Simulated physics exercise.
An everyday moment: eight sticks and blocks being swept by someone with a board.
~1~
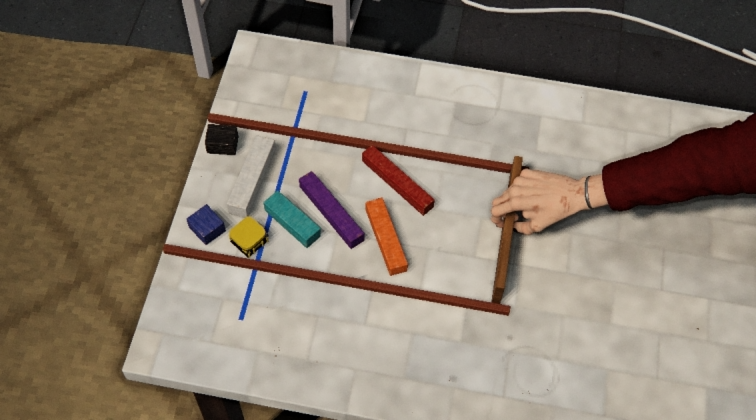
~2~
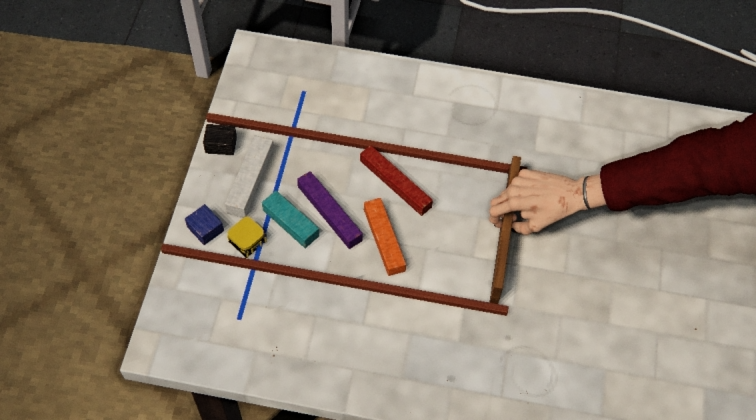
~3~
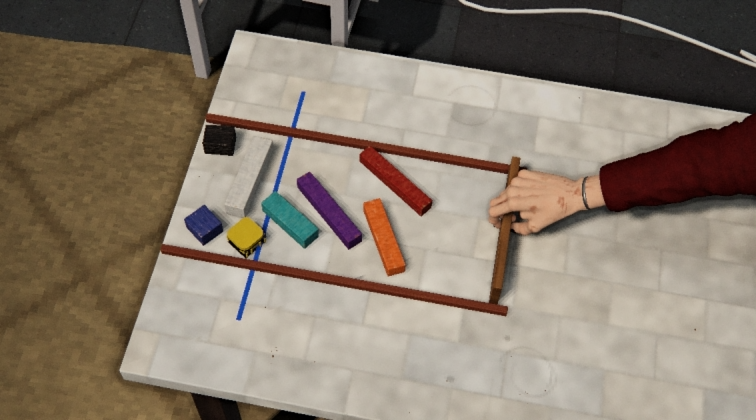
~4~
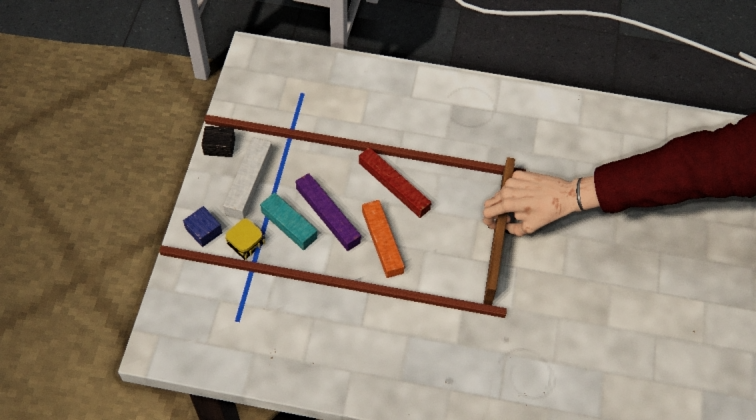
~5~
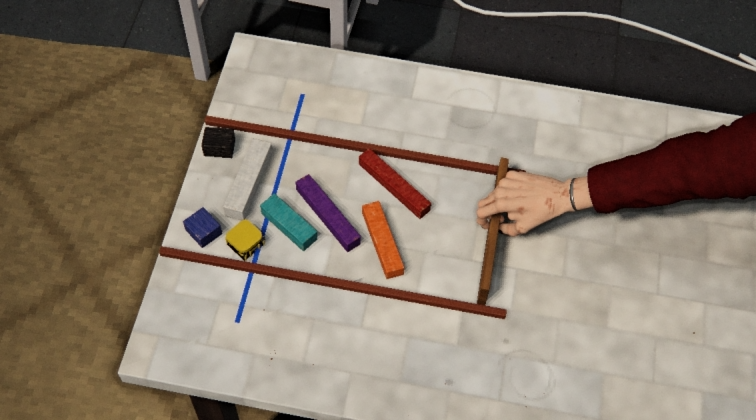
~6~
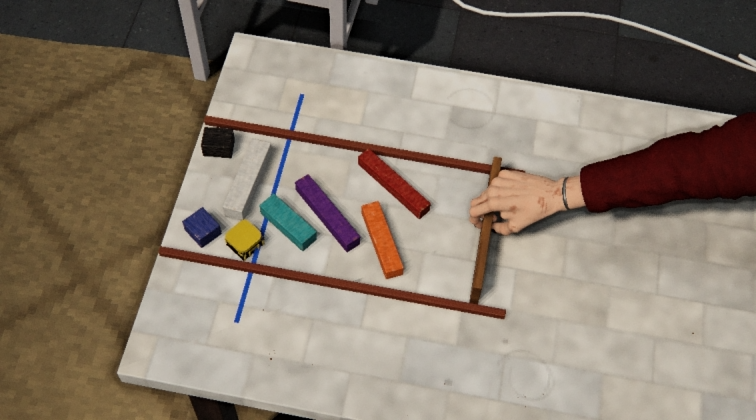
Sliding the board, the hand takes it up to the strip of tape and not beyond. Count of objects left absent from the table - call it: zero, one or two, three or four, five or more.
My call is one or two.
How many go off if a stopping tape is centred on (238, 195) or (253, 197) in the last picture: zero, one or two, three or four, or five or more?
In turn: 3 or 4; either one or two.
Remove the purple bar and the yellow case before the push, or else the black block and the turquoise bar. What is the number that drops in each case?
0 and 0.
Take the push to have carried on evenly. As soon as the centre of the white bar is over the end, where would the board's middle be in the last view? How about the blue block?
I reckon its middle sits around (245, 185) and then around (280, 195).
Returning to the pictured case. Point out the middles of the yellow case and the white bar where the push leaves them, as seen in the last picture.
First at (182, 233); second at (202, 180).
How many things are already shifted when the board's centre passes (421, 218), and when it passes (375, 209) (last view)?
1 by the first point, 3 by the second.
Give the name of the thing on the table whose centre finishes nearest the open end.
Going by centres, it is the black block.
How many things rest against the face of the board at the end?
The count in contact is 2.
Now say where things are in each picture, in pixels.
The first frame shows black block (222, 140); blue block (206, 225); white bar (252, 176); board (507, 229); tape (275, 198).
The second frame shows blue block (204, 225); orange bar (384, 236).
The third frame shows white bar (250, 177); red bar (395, 180).
The fourth frame shows black block (218, 142); board (500, 230).
The fifth frame shows blue block (203, 227); purple bar (328, 213).
The sixth frame shows black block (218, 142); blue block (202, 227); white bar (248, 179); board (486, 229); tape (272, 201).
A little later, none off yet; black block at rest near (218, 142); blue block at rest near (202, 227); white bar at rest near (248, 179).
When it is over, the number that fall off is one or two; down, blue block.
